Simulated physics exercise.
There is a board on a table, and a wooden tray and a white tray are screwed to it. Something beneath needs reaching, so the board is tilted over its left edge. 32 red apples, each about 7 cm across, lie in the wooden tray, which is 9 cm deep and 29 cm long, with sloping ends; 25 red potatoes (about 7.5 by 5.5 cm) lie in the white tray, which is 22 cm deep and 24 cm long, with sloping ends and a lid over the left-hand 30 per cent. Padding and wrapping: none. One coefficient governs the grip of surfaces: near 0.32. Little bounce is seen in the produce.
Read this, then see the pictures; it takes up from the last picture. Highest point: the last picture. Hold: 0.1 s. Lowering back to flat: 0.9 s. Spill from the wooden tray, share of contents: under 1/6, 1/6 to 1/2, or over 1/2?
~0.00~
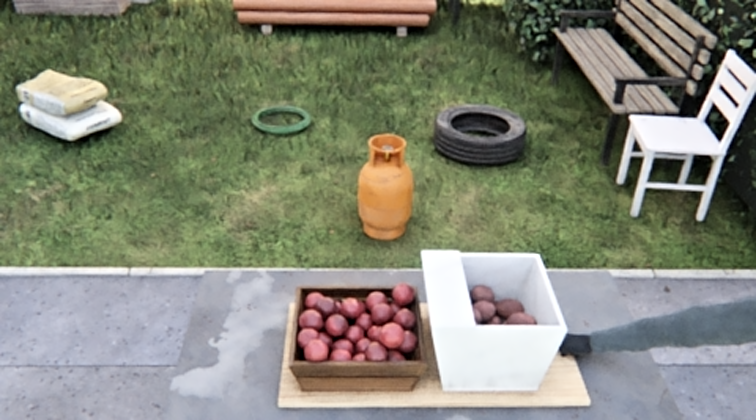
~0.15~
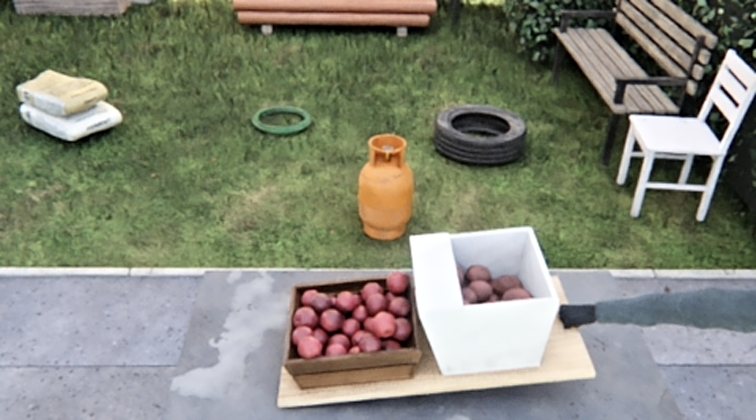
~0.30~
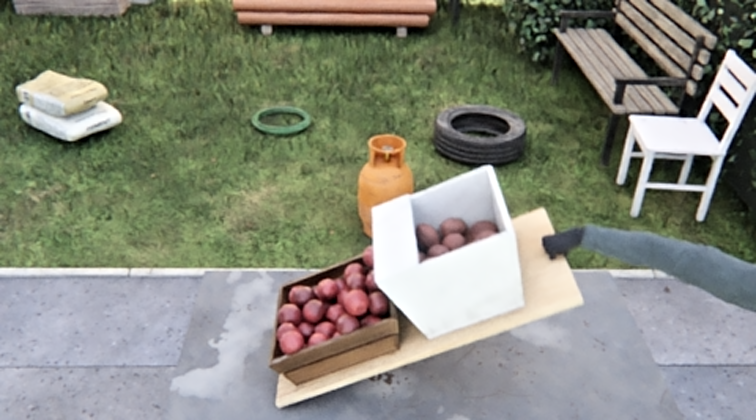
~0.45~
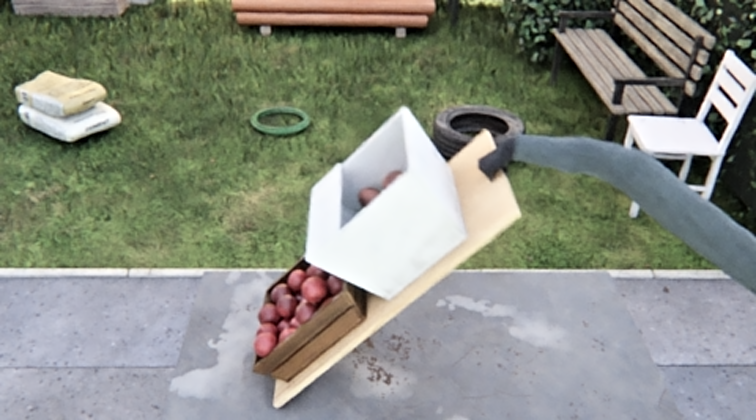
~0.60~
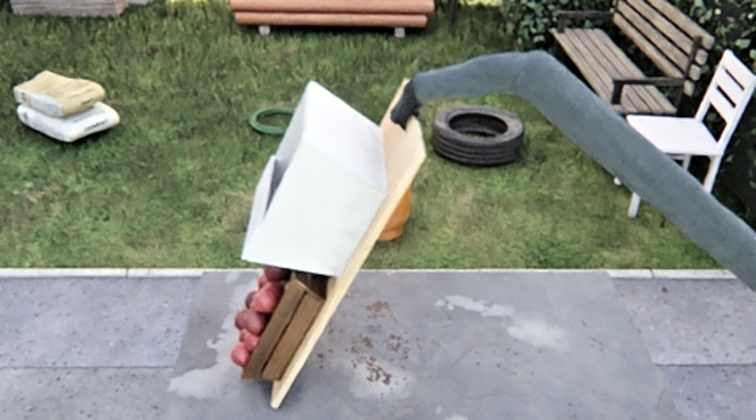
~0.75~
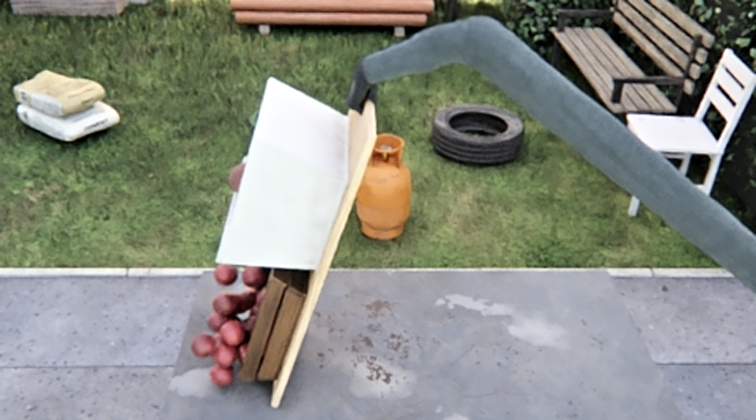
Looks like the majority of the stuff is going to get out.
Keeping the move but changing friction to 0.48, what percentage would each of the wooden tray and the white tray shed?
Wooden tray 70, white tray 10 per cent.
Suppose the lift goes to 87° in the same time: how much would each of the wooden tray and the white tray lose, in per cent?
In that case wooden tray 100 %, white tray 20 %.
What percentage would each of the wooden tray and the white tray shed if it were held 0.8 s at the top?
Wooden tray 90%, white tray 10%.
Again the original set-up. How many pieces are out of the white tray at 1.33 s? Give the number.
Out by then, roughly: White tray 2.
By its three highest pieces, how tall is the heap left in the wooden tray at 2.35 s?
It reaches close to 9 cm.
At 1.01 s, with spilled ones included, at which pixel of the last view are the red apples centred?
They're centred near (219, 344).
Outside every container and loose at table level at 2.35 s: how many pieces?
Some 12 in number.
After 1.01 s, tilt 67°; the wooden tray is down by 21 of 32 and the white tray is down by 2 of 25.
After 1.33 s, tilt 33°; the wooden tray is down by 24 of 32 and the white tray is down by 2 of 25.
After 1.78 s, tilt 0°; the wooden tray is down by 24 of 32 and the white tray is down by 2 of 25.
Outcome (at 2.35 s), the wooden tray is down by 24 of 32 and the white tray is down by 2 of 25. Asked share, 24 of 32, 75 per cent.
